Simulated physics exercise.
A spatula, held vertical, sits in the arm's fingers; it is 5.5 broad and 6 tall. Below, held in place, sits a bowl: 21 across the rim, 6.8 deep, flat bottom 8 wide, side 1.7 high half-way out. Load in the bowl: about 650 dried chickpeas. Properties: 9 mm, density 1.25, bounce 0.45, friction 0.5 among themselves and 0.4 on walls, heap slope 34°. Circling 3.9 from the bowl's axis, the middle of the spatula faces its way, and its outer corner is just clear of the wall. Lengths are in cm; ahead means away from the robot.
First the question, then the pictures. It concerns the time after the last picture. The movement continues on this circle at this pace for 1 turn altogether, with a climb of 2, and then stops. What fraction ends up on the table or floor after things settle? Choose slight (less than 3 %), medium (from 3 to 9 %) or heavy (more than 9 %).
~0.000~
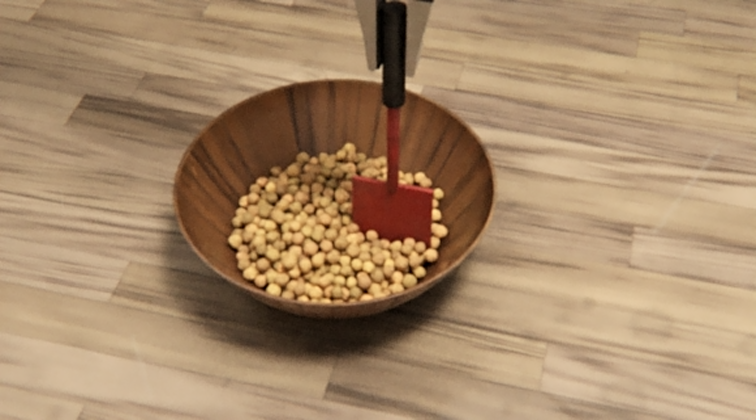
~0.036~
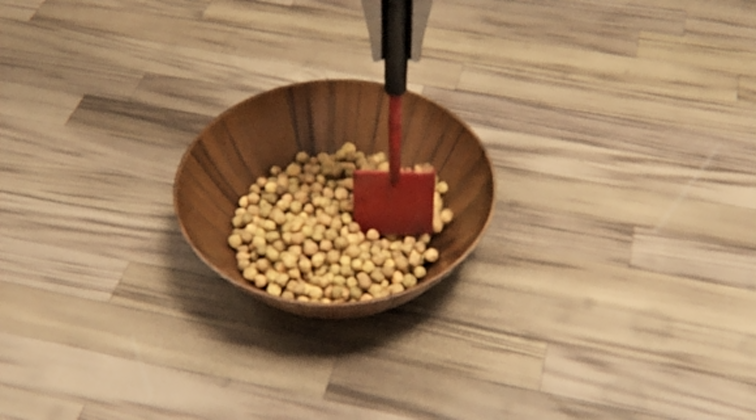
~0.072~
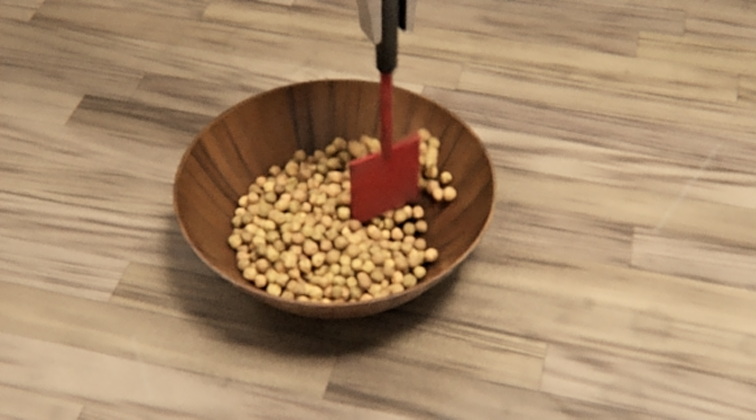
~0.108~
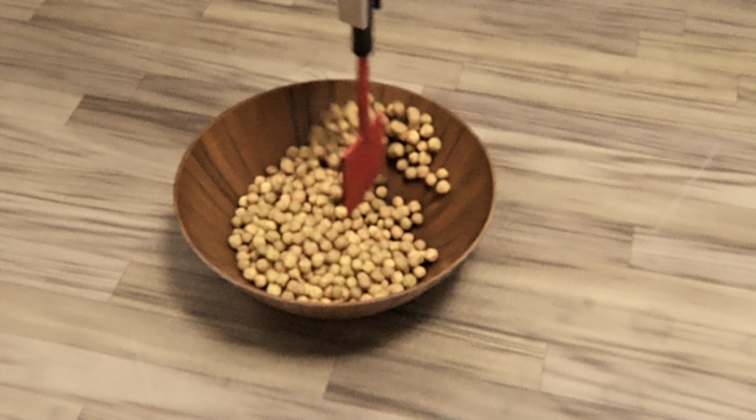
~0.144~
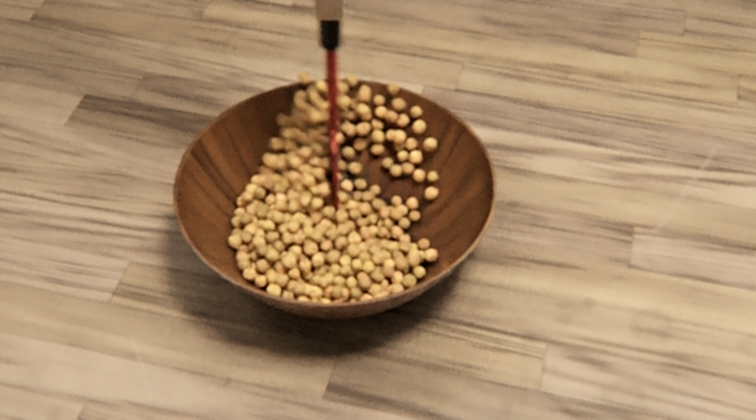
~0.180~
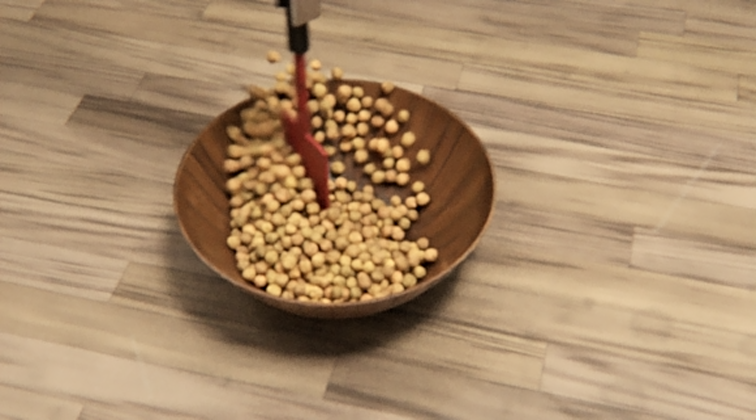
The share is medium.
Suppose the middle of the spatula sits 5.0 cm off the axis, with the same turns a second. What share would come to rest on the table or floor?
It would be near 5 per cent.
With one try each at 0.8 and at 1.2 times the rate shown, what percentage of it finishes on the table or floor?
I'd expect about 0 per cent, then about 10 per cent.
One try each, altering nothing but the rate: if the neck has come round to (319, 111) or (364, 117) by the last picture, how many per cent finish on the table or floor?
Some 5 and 0 %.
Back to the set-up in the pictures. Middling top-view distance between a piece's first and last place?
About 3 centimetres.
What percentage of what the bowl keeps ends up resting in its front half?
About 60 per cent.
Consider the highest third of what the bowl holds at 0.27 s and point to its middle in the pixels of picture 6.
Somewhere around (251, 228) in the last view.
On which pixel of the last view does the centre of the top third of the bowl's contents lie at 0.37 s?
The centre lies near (308, 257) in the last picture.
After 0.27 s, 220° round, highest piece 9 above the table; 629 in the bowl, 4 on the table or floor, 18 in flight or on the tool.
After 0.37 s, 302° round, highest piece 9 above the table; 615 in the bowl, 23 on the table or floor, 13 in flight or on the tool.
After 0.62 s, 0° round, highest piece 6 above the table; 612 in the bowl, 39 on the table or floor.
After 1.32 s, 0° round, highest piece 5 above the table; 612 in the bowl, 39 on the table or floor.
In the end, 612 in the bowl, 39 on the table or floor. That is 6 % on the table or floor.
